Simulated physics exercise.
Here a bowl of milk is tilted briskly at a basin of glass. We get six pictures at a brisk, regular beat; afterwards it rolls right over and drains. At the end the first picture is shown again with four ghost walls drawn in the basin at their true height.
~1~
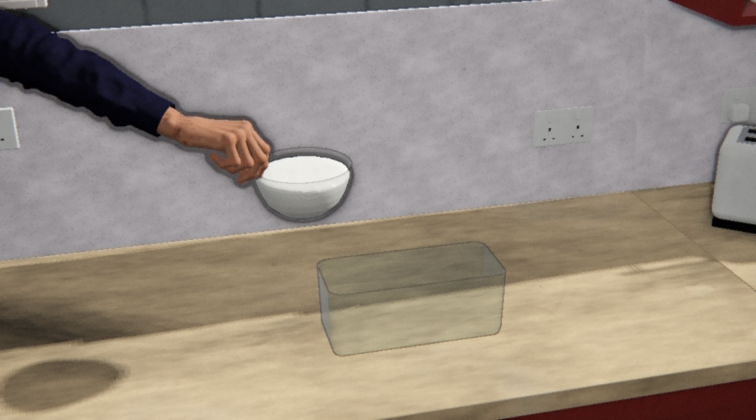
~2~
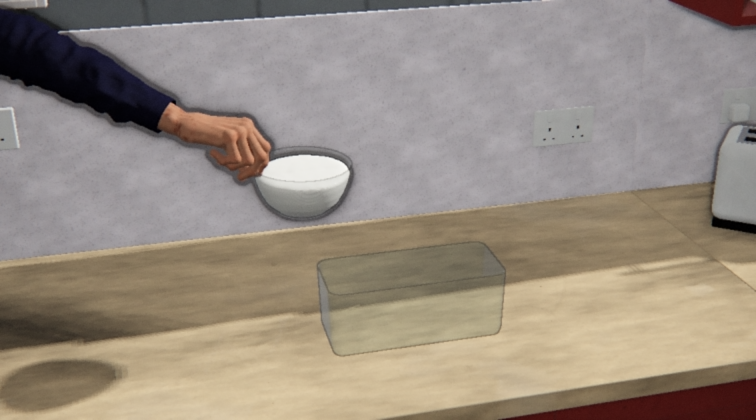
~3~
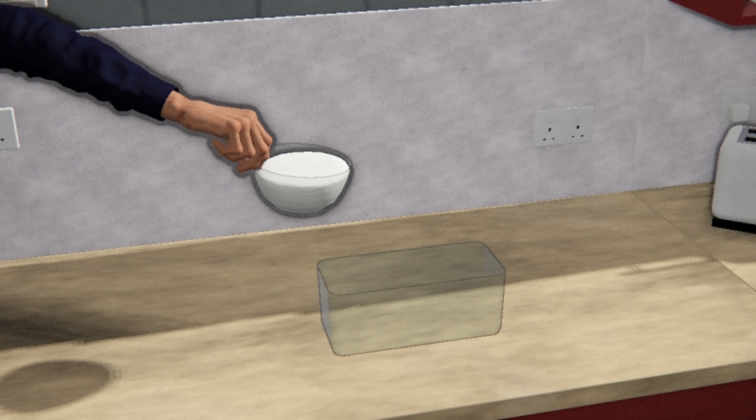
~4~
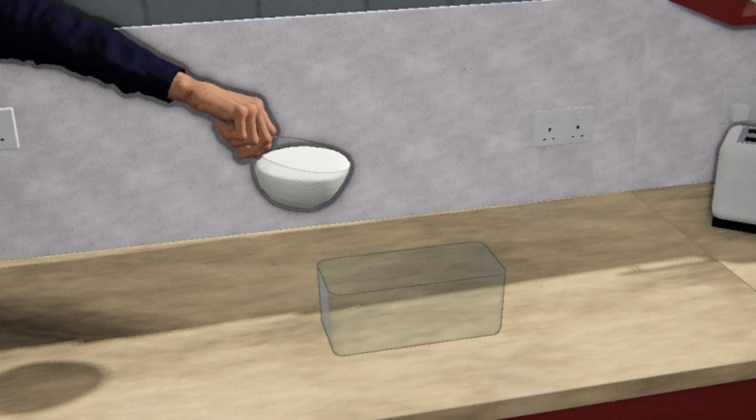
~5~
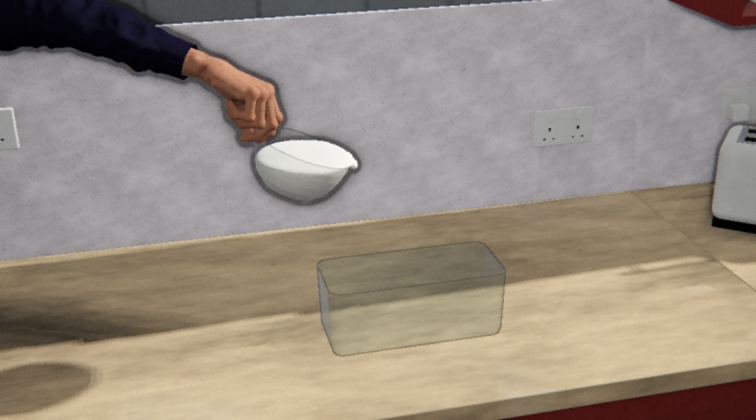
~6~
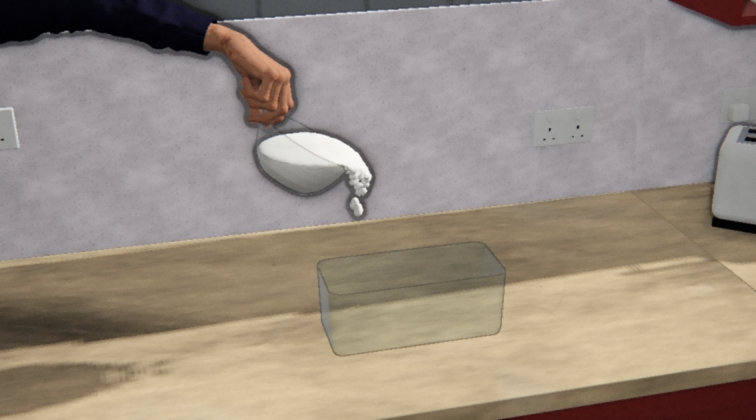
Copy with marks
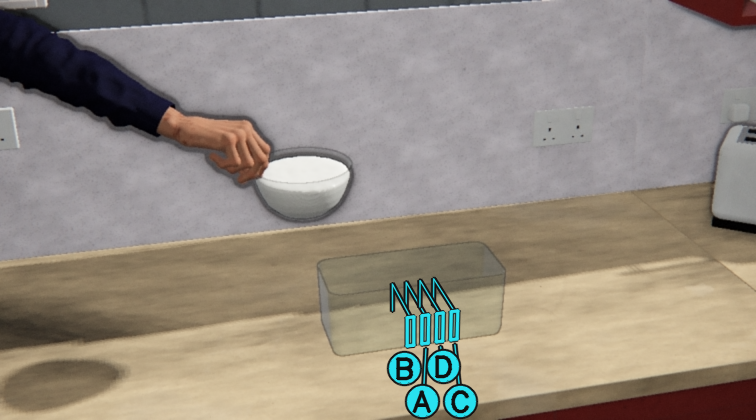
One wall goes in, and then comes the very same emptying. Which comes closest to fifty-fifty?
D beats the others.
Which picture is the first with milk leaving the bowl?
In picture 5.
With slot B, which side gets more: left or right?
The right one.
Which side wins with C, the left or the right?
The left side.
On the marked copy, A at (425, 348); B at (411, 350); C at (454, 344); D at (440, 346).
With A, about 17 % ends left of the wall and 81 % right of it.
With B, about 7 % ends left of the wall and 91 % right of it.
With C, about 88 % ends left of the wall and 9 % right of it; 3 % is lost outside.
With D, about 49 % ends left of the wall and 49 % right of it.
